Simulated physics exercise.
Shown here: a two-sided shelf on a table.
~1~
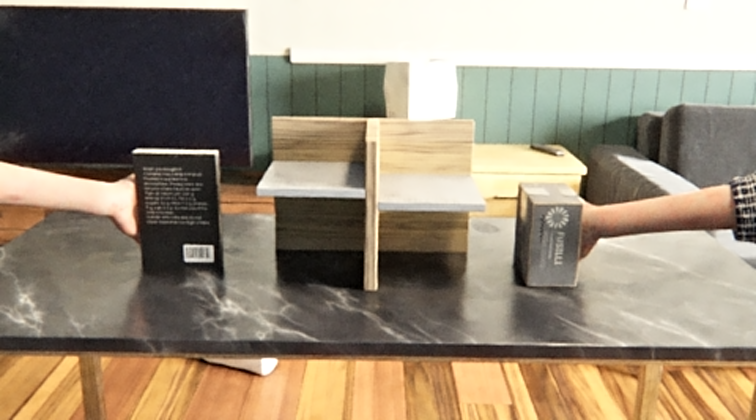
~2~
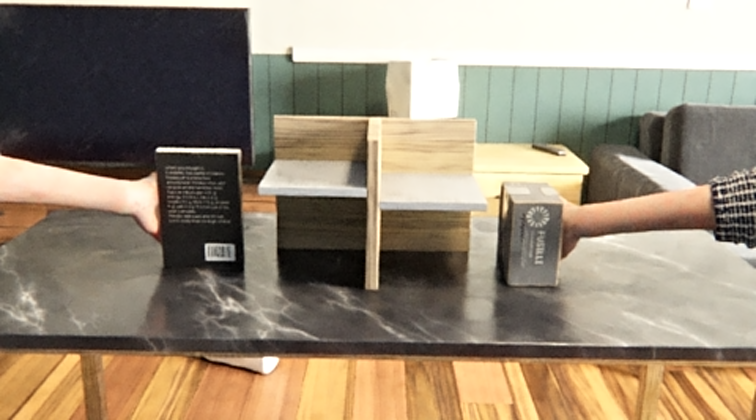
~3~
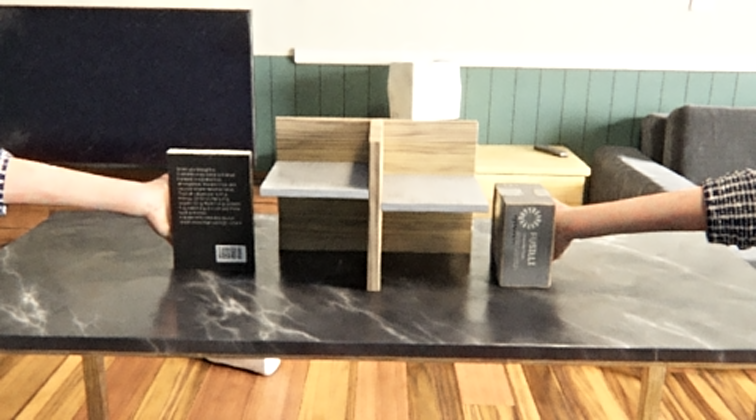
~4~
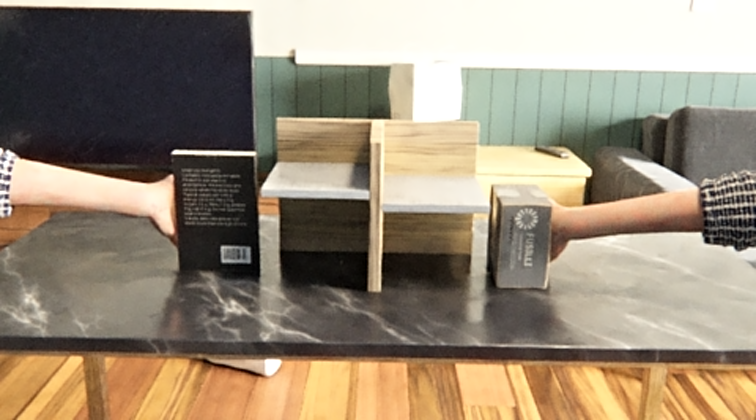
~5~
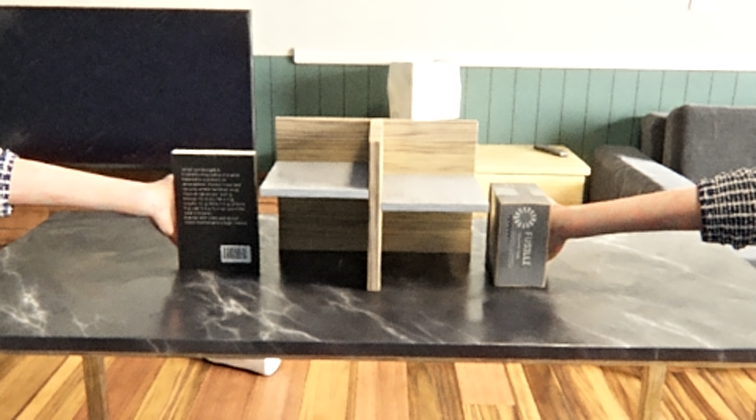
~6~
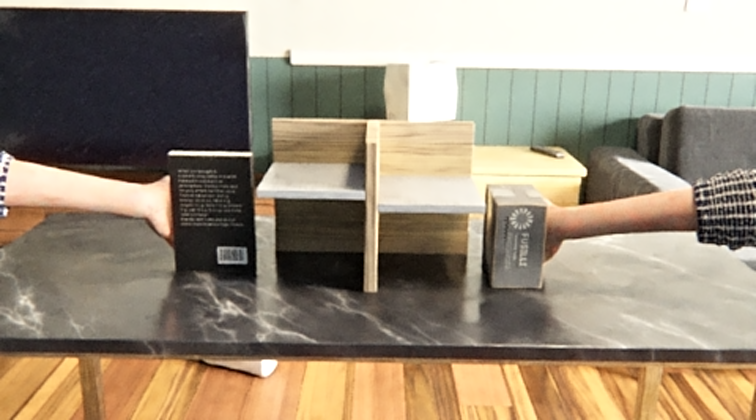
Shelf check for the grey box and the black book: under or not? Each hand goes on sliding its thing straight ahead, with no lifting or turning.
Check - grey box: Not under, black book: Not under.
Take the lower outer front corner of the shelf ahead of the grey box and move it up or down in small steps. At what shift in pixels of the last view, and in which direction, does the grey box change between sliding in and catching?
Shift: Approx. 8 px, direction up.
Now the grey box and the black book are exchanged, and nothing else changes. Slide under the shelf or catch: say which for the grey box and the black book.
For the grey box it is a clean pass; for the black book it is a hang-up.
Then, 0.18 s after the last picture, grey box sliding up to the opening near (509, 234); black book sliding up to the opening near (217, 213).
Then, 0.24 s after the last picture, grey box sliding up to the opening near (504, 234); black book sliding up to the opening near (223, 213).
Then, 0.54 s after the last picture, grey box stopped at the opening near (501, 234); black book stopped at the opening near (226, 213).
At rest, the grey box stops at the shelf, near (501, 234); the black book stops at the shelf, near (226, 213).
